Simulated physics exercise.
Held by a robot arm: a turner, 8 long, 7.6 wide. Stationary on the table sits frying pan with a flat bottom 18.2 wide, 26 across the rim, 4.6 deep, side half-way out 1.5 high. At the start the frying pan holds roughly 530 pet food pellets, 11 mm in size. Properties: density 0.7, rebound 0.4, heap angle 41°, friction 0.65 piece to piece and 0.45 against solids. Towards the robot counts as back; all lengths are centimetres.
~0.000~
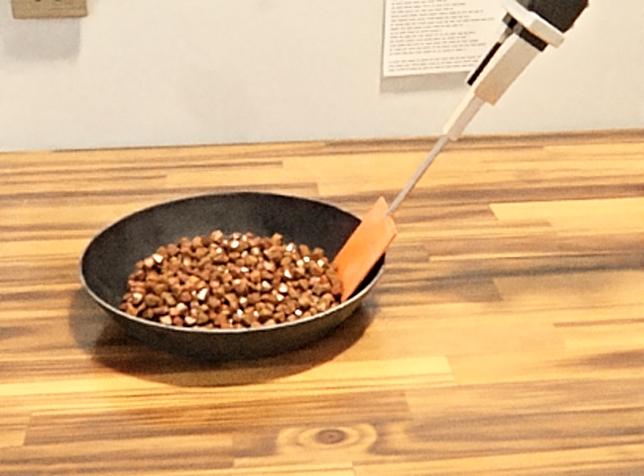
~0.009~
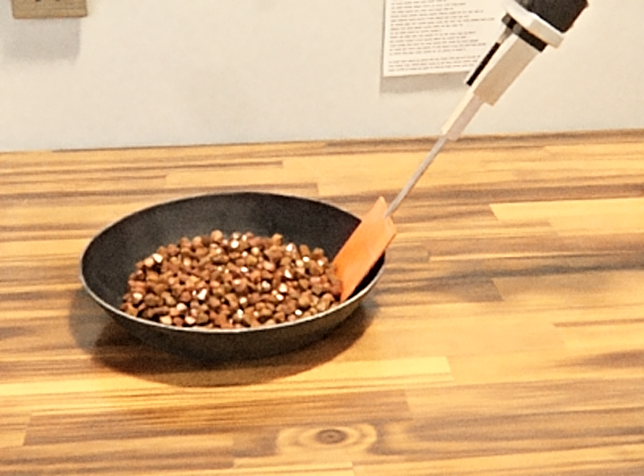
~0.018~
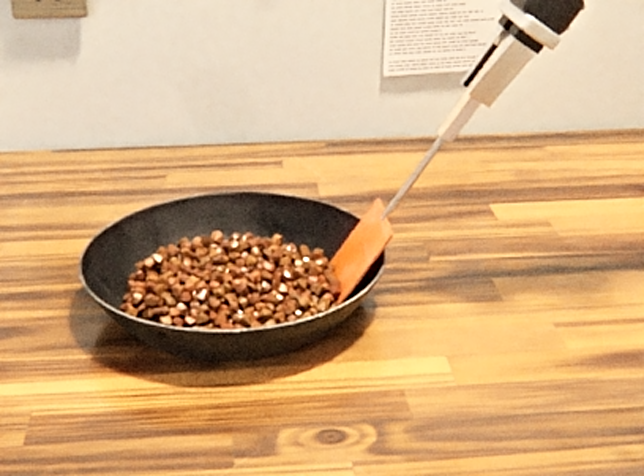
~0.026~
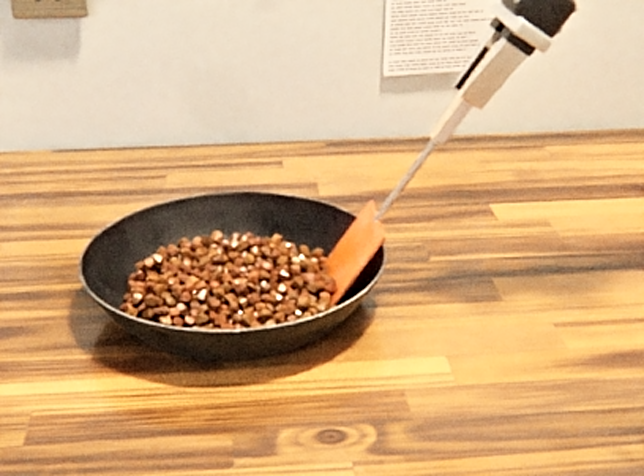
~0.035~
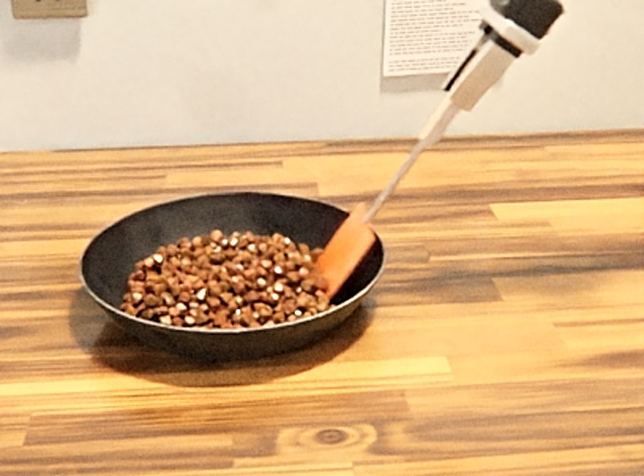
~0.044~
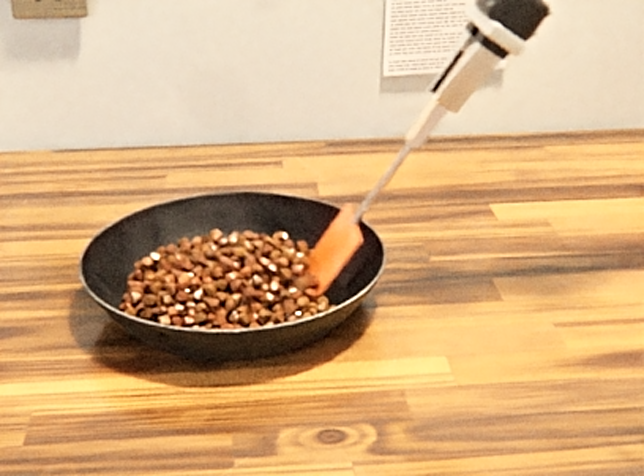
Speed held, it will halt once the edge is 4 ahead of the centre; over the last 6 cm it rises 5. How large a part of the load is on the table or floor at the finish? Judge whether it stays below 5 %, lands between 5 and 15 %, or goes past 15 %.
It lands between 5 and 15 %.
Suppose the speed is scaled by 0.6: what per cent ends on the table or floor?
About 0 per cent.
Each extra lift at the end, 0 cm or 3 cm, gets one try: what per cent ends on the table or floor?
First try around 5 percent, second try around 10 percent.
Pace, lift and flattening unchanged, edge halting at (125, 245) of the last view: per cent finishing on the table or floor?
Estimate: Approx. 25 %.
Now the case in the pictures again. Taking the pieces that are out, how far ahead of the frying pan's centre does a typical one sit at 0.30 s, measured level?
The distance is around 24 cm.
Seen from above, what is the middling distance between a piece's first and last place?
Some 4 cm.
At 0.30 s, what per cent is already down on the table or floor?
It comes to some 8 in a hundred.
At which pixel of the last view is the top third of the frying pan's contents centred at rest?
Look near (141, 273).
By 0.07 s, sloping 56°, highest piece 5 above the table; 530 in the frying pan.
By 0.09 s, sloping 56°, highest piece 6 above the table; 530 in the frying pan.
By 0.30 s, sloping 56°, highest piece 5 above the table; 479 in the frying pan, 46 on the table or floor, 5 on the blade or in flight.
By 1.35 s, sloping 56°, highest piece 5 above the table; 479 in the frying pan, 51 on the table or floor.
Final count, 479 in the frying pan, 51 on the table or floor. That is 10 % on the table or floor.
